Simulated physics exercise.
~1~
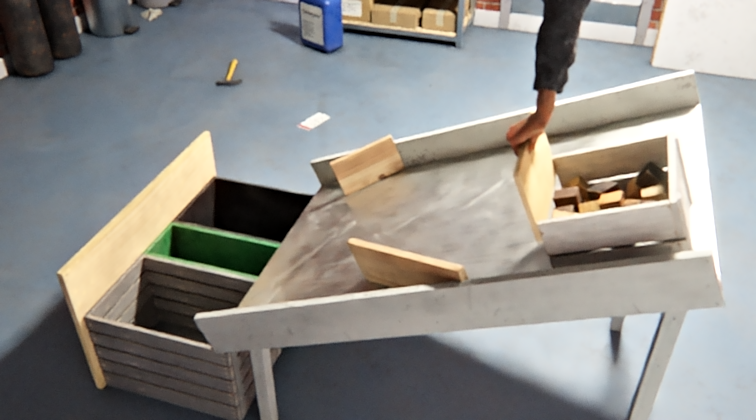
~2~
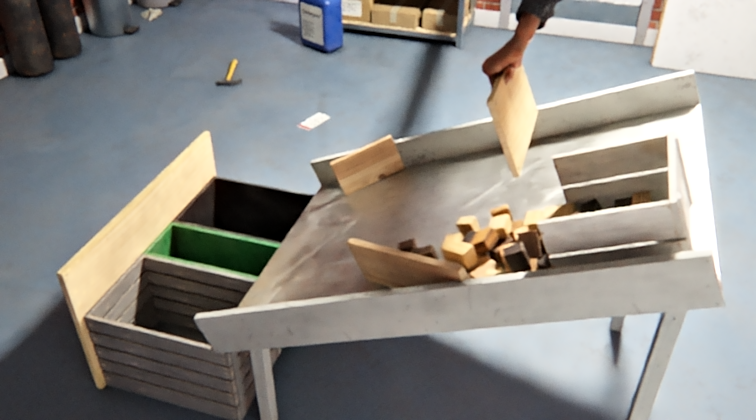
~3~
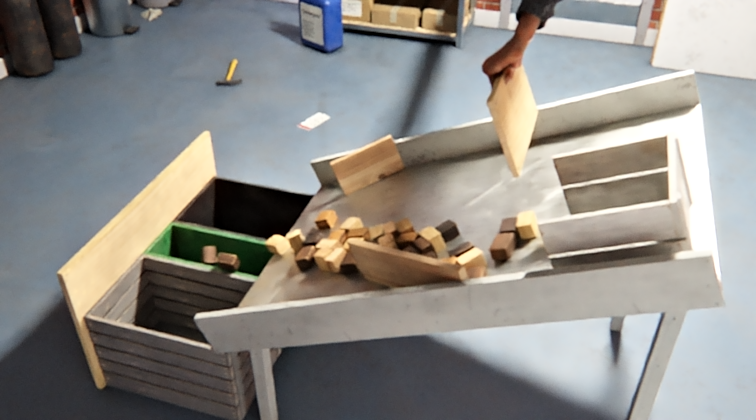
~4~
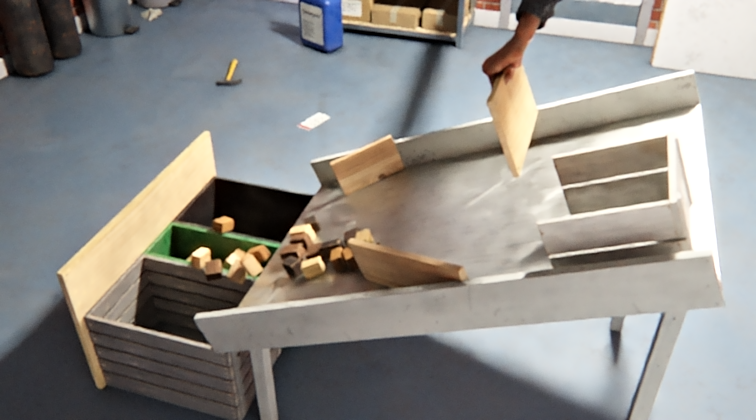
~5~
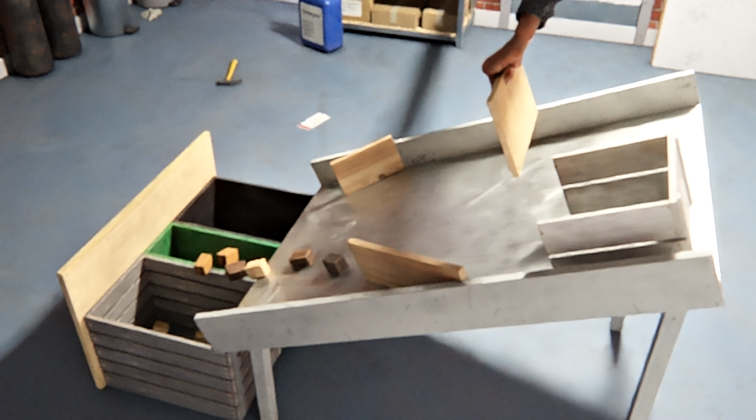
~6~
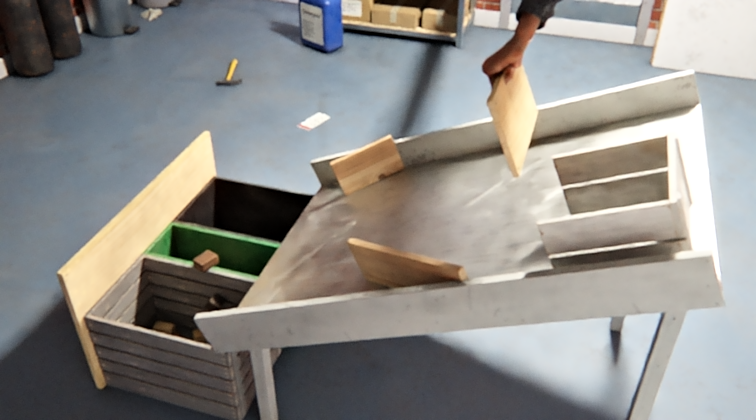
Small wooden blocks tumbled down a sloping table after a hand lifted the wooden gate of a white pen, sliding left past two angled boards and dropping into the bins at the foot, mostly the green middle one, until the slope was bare.
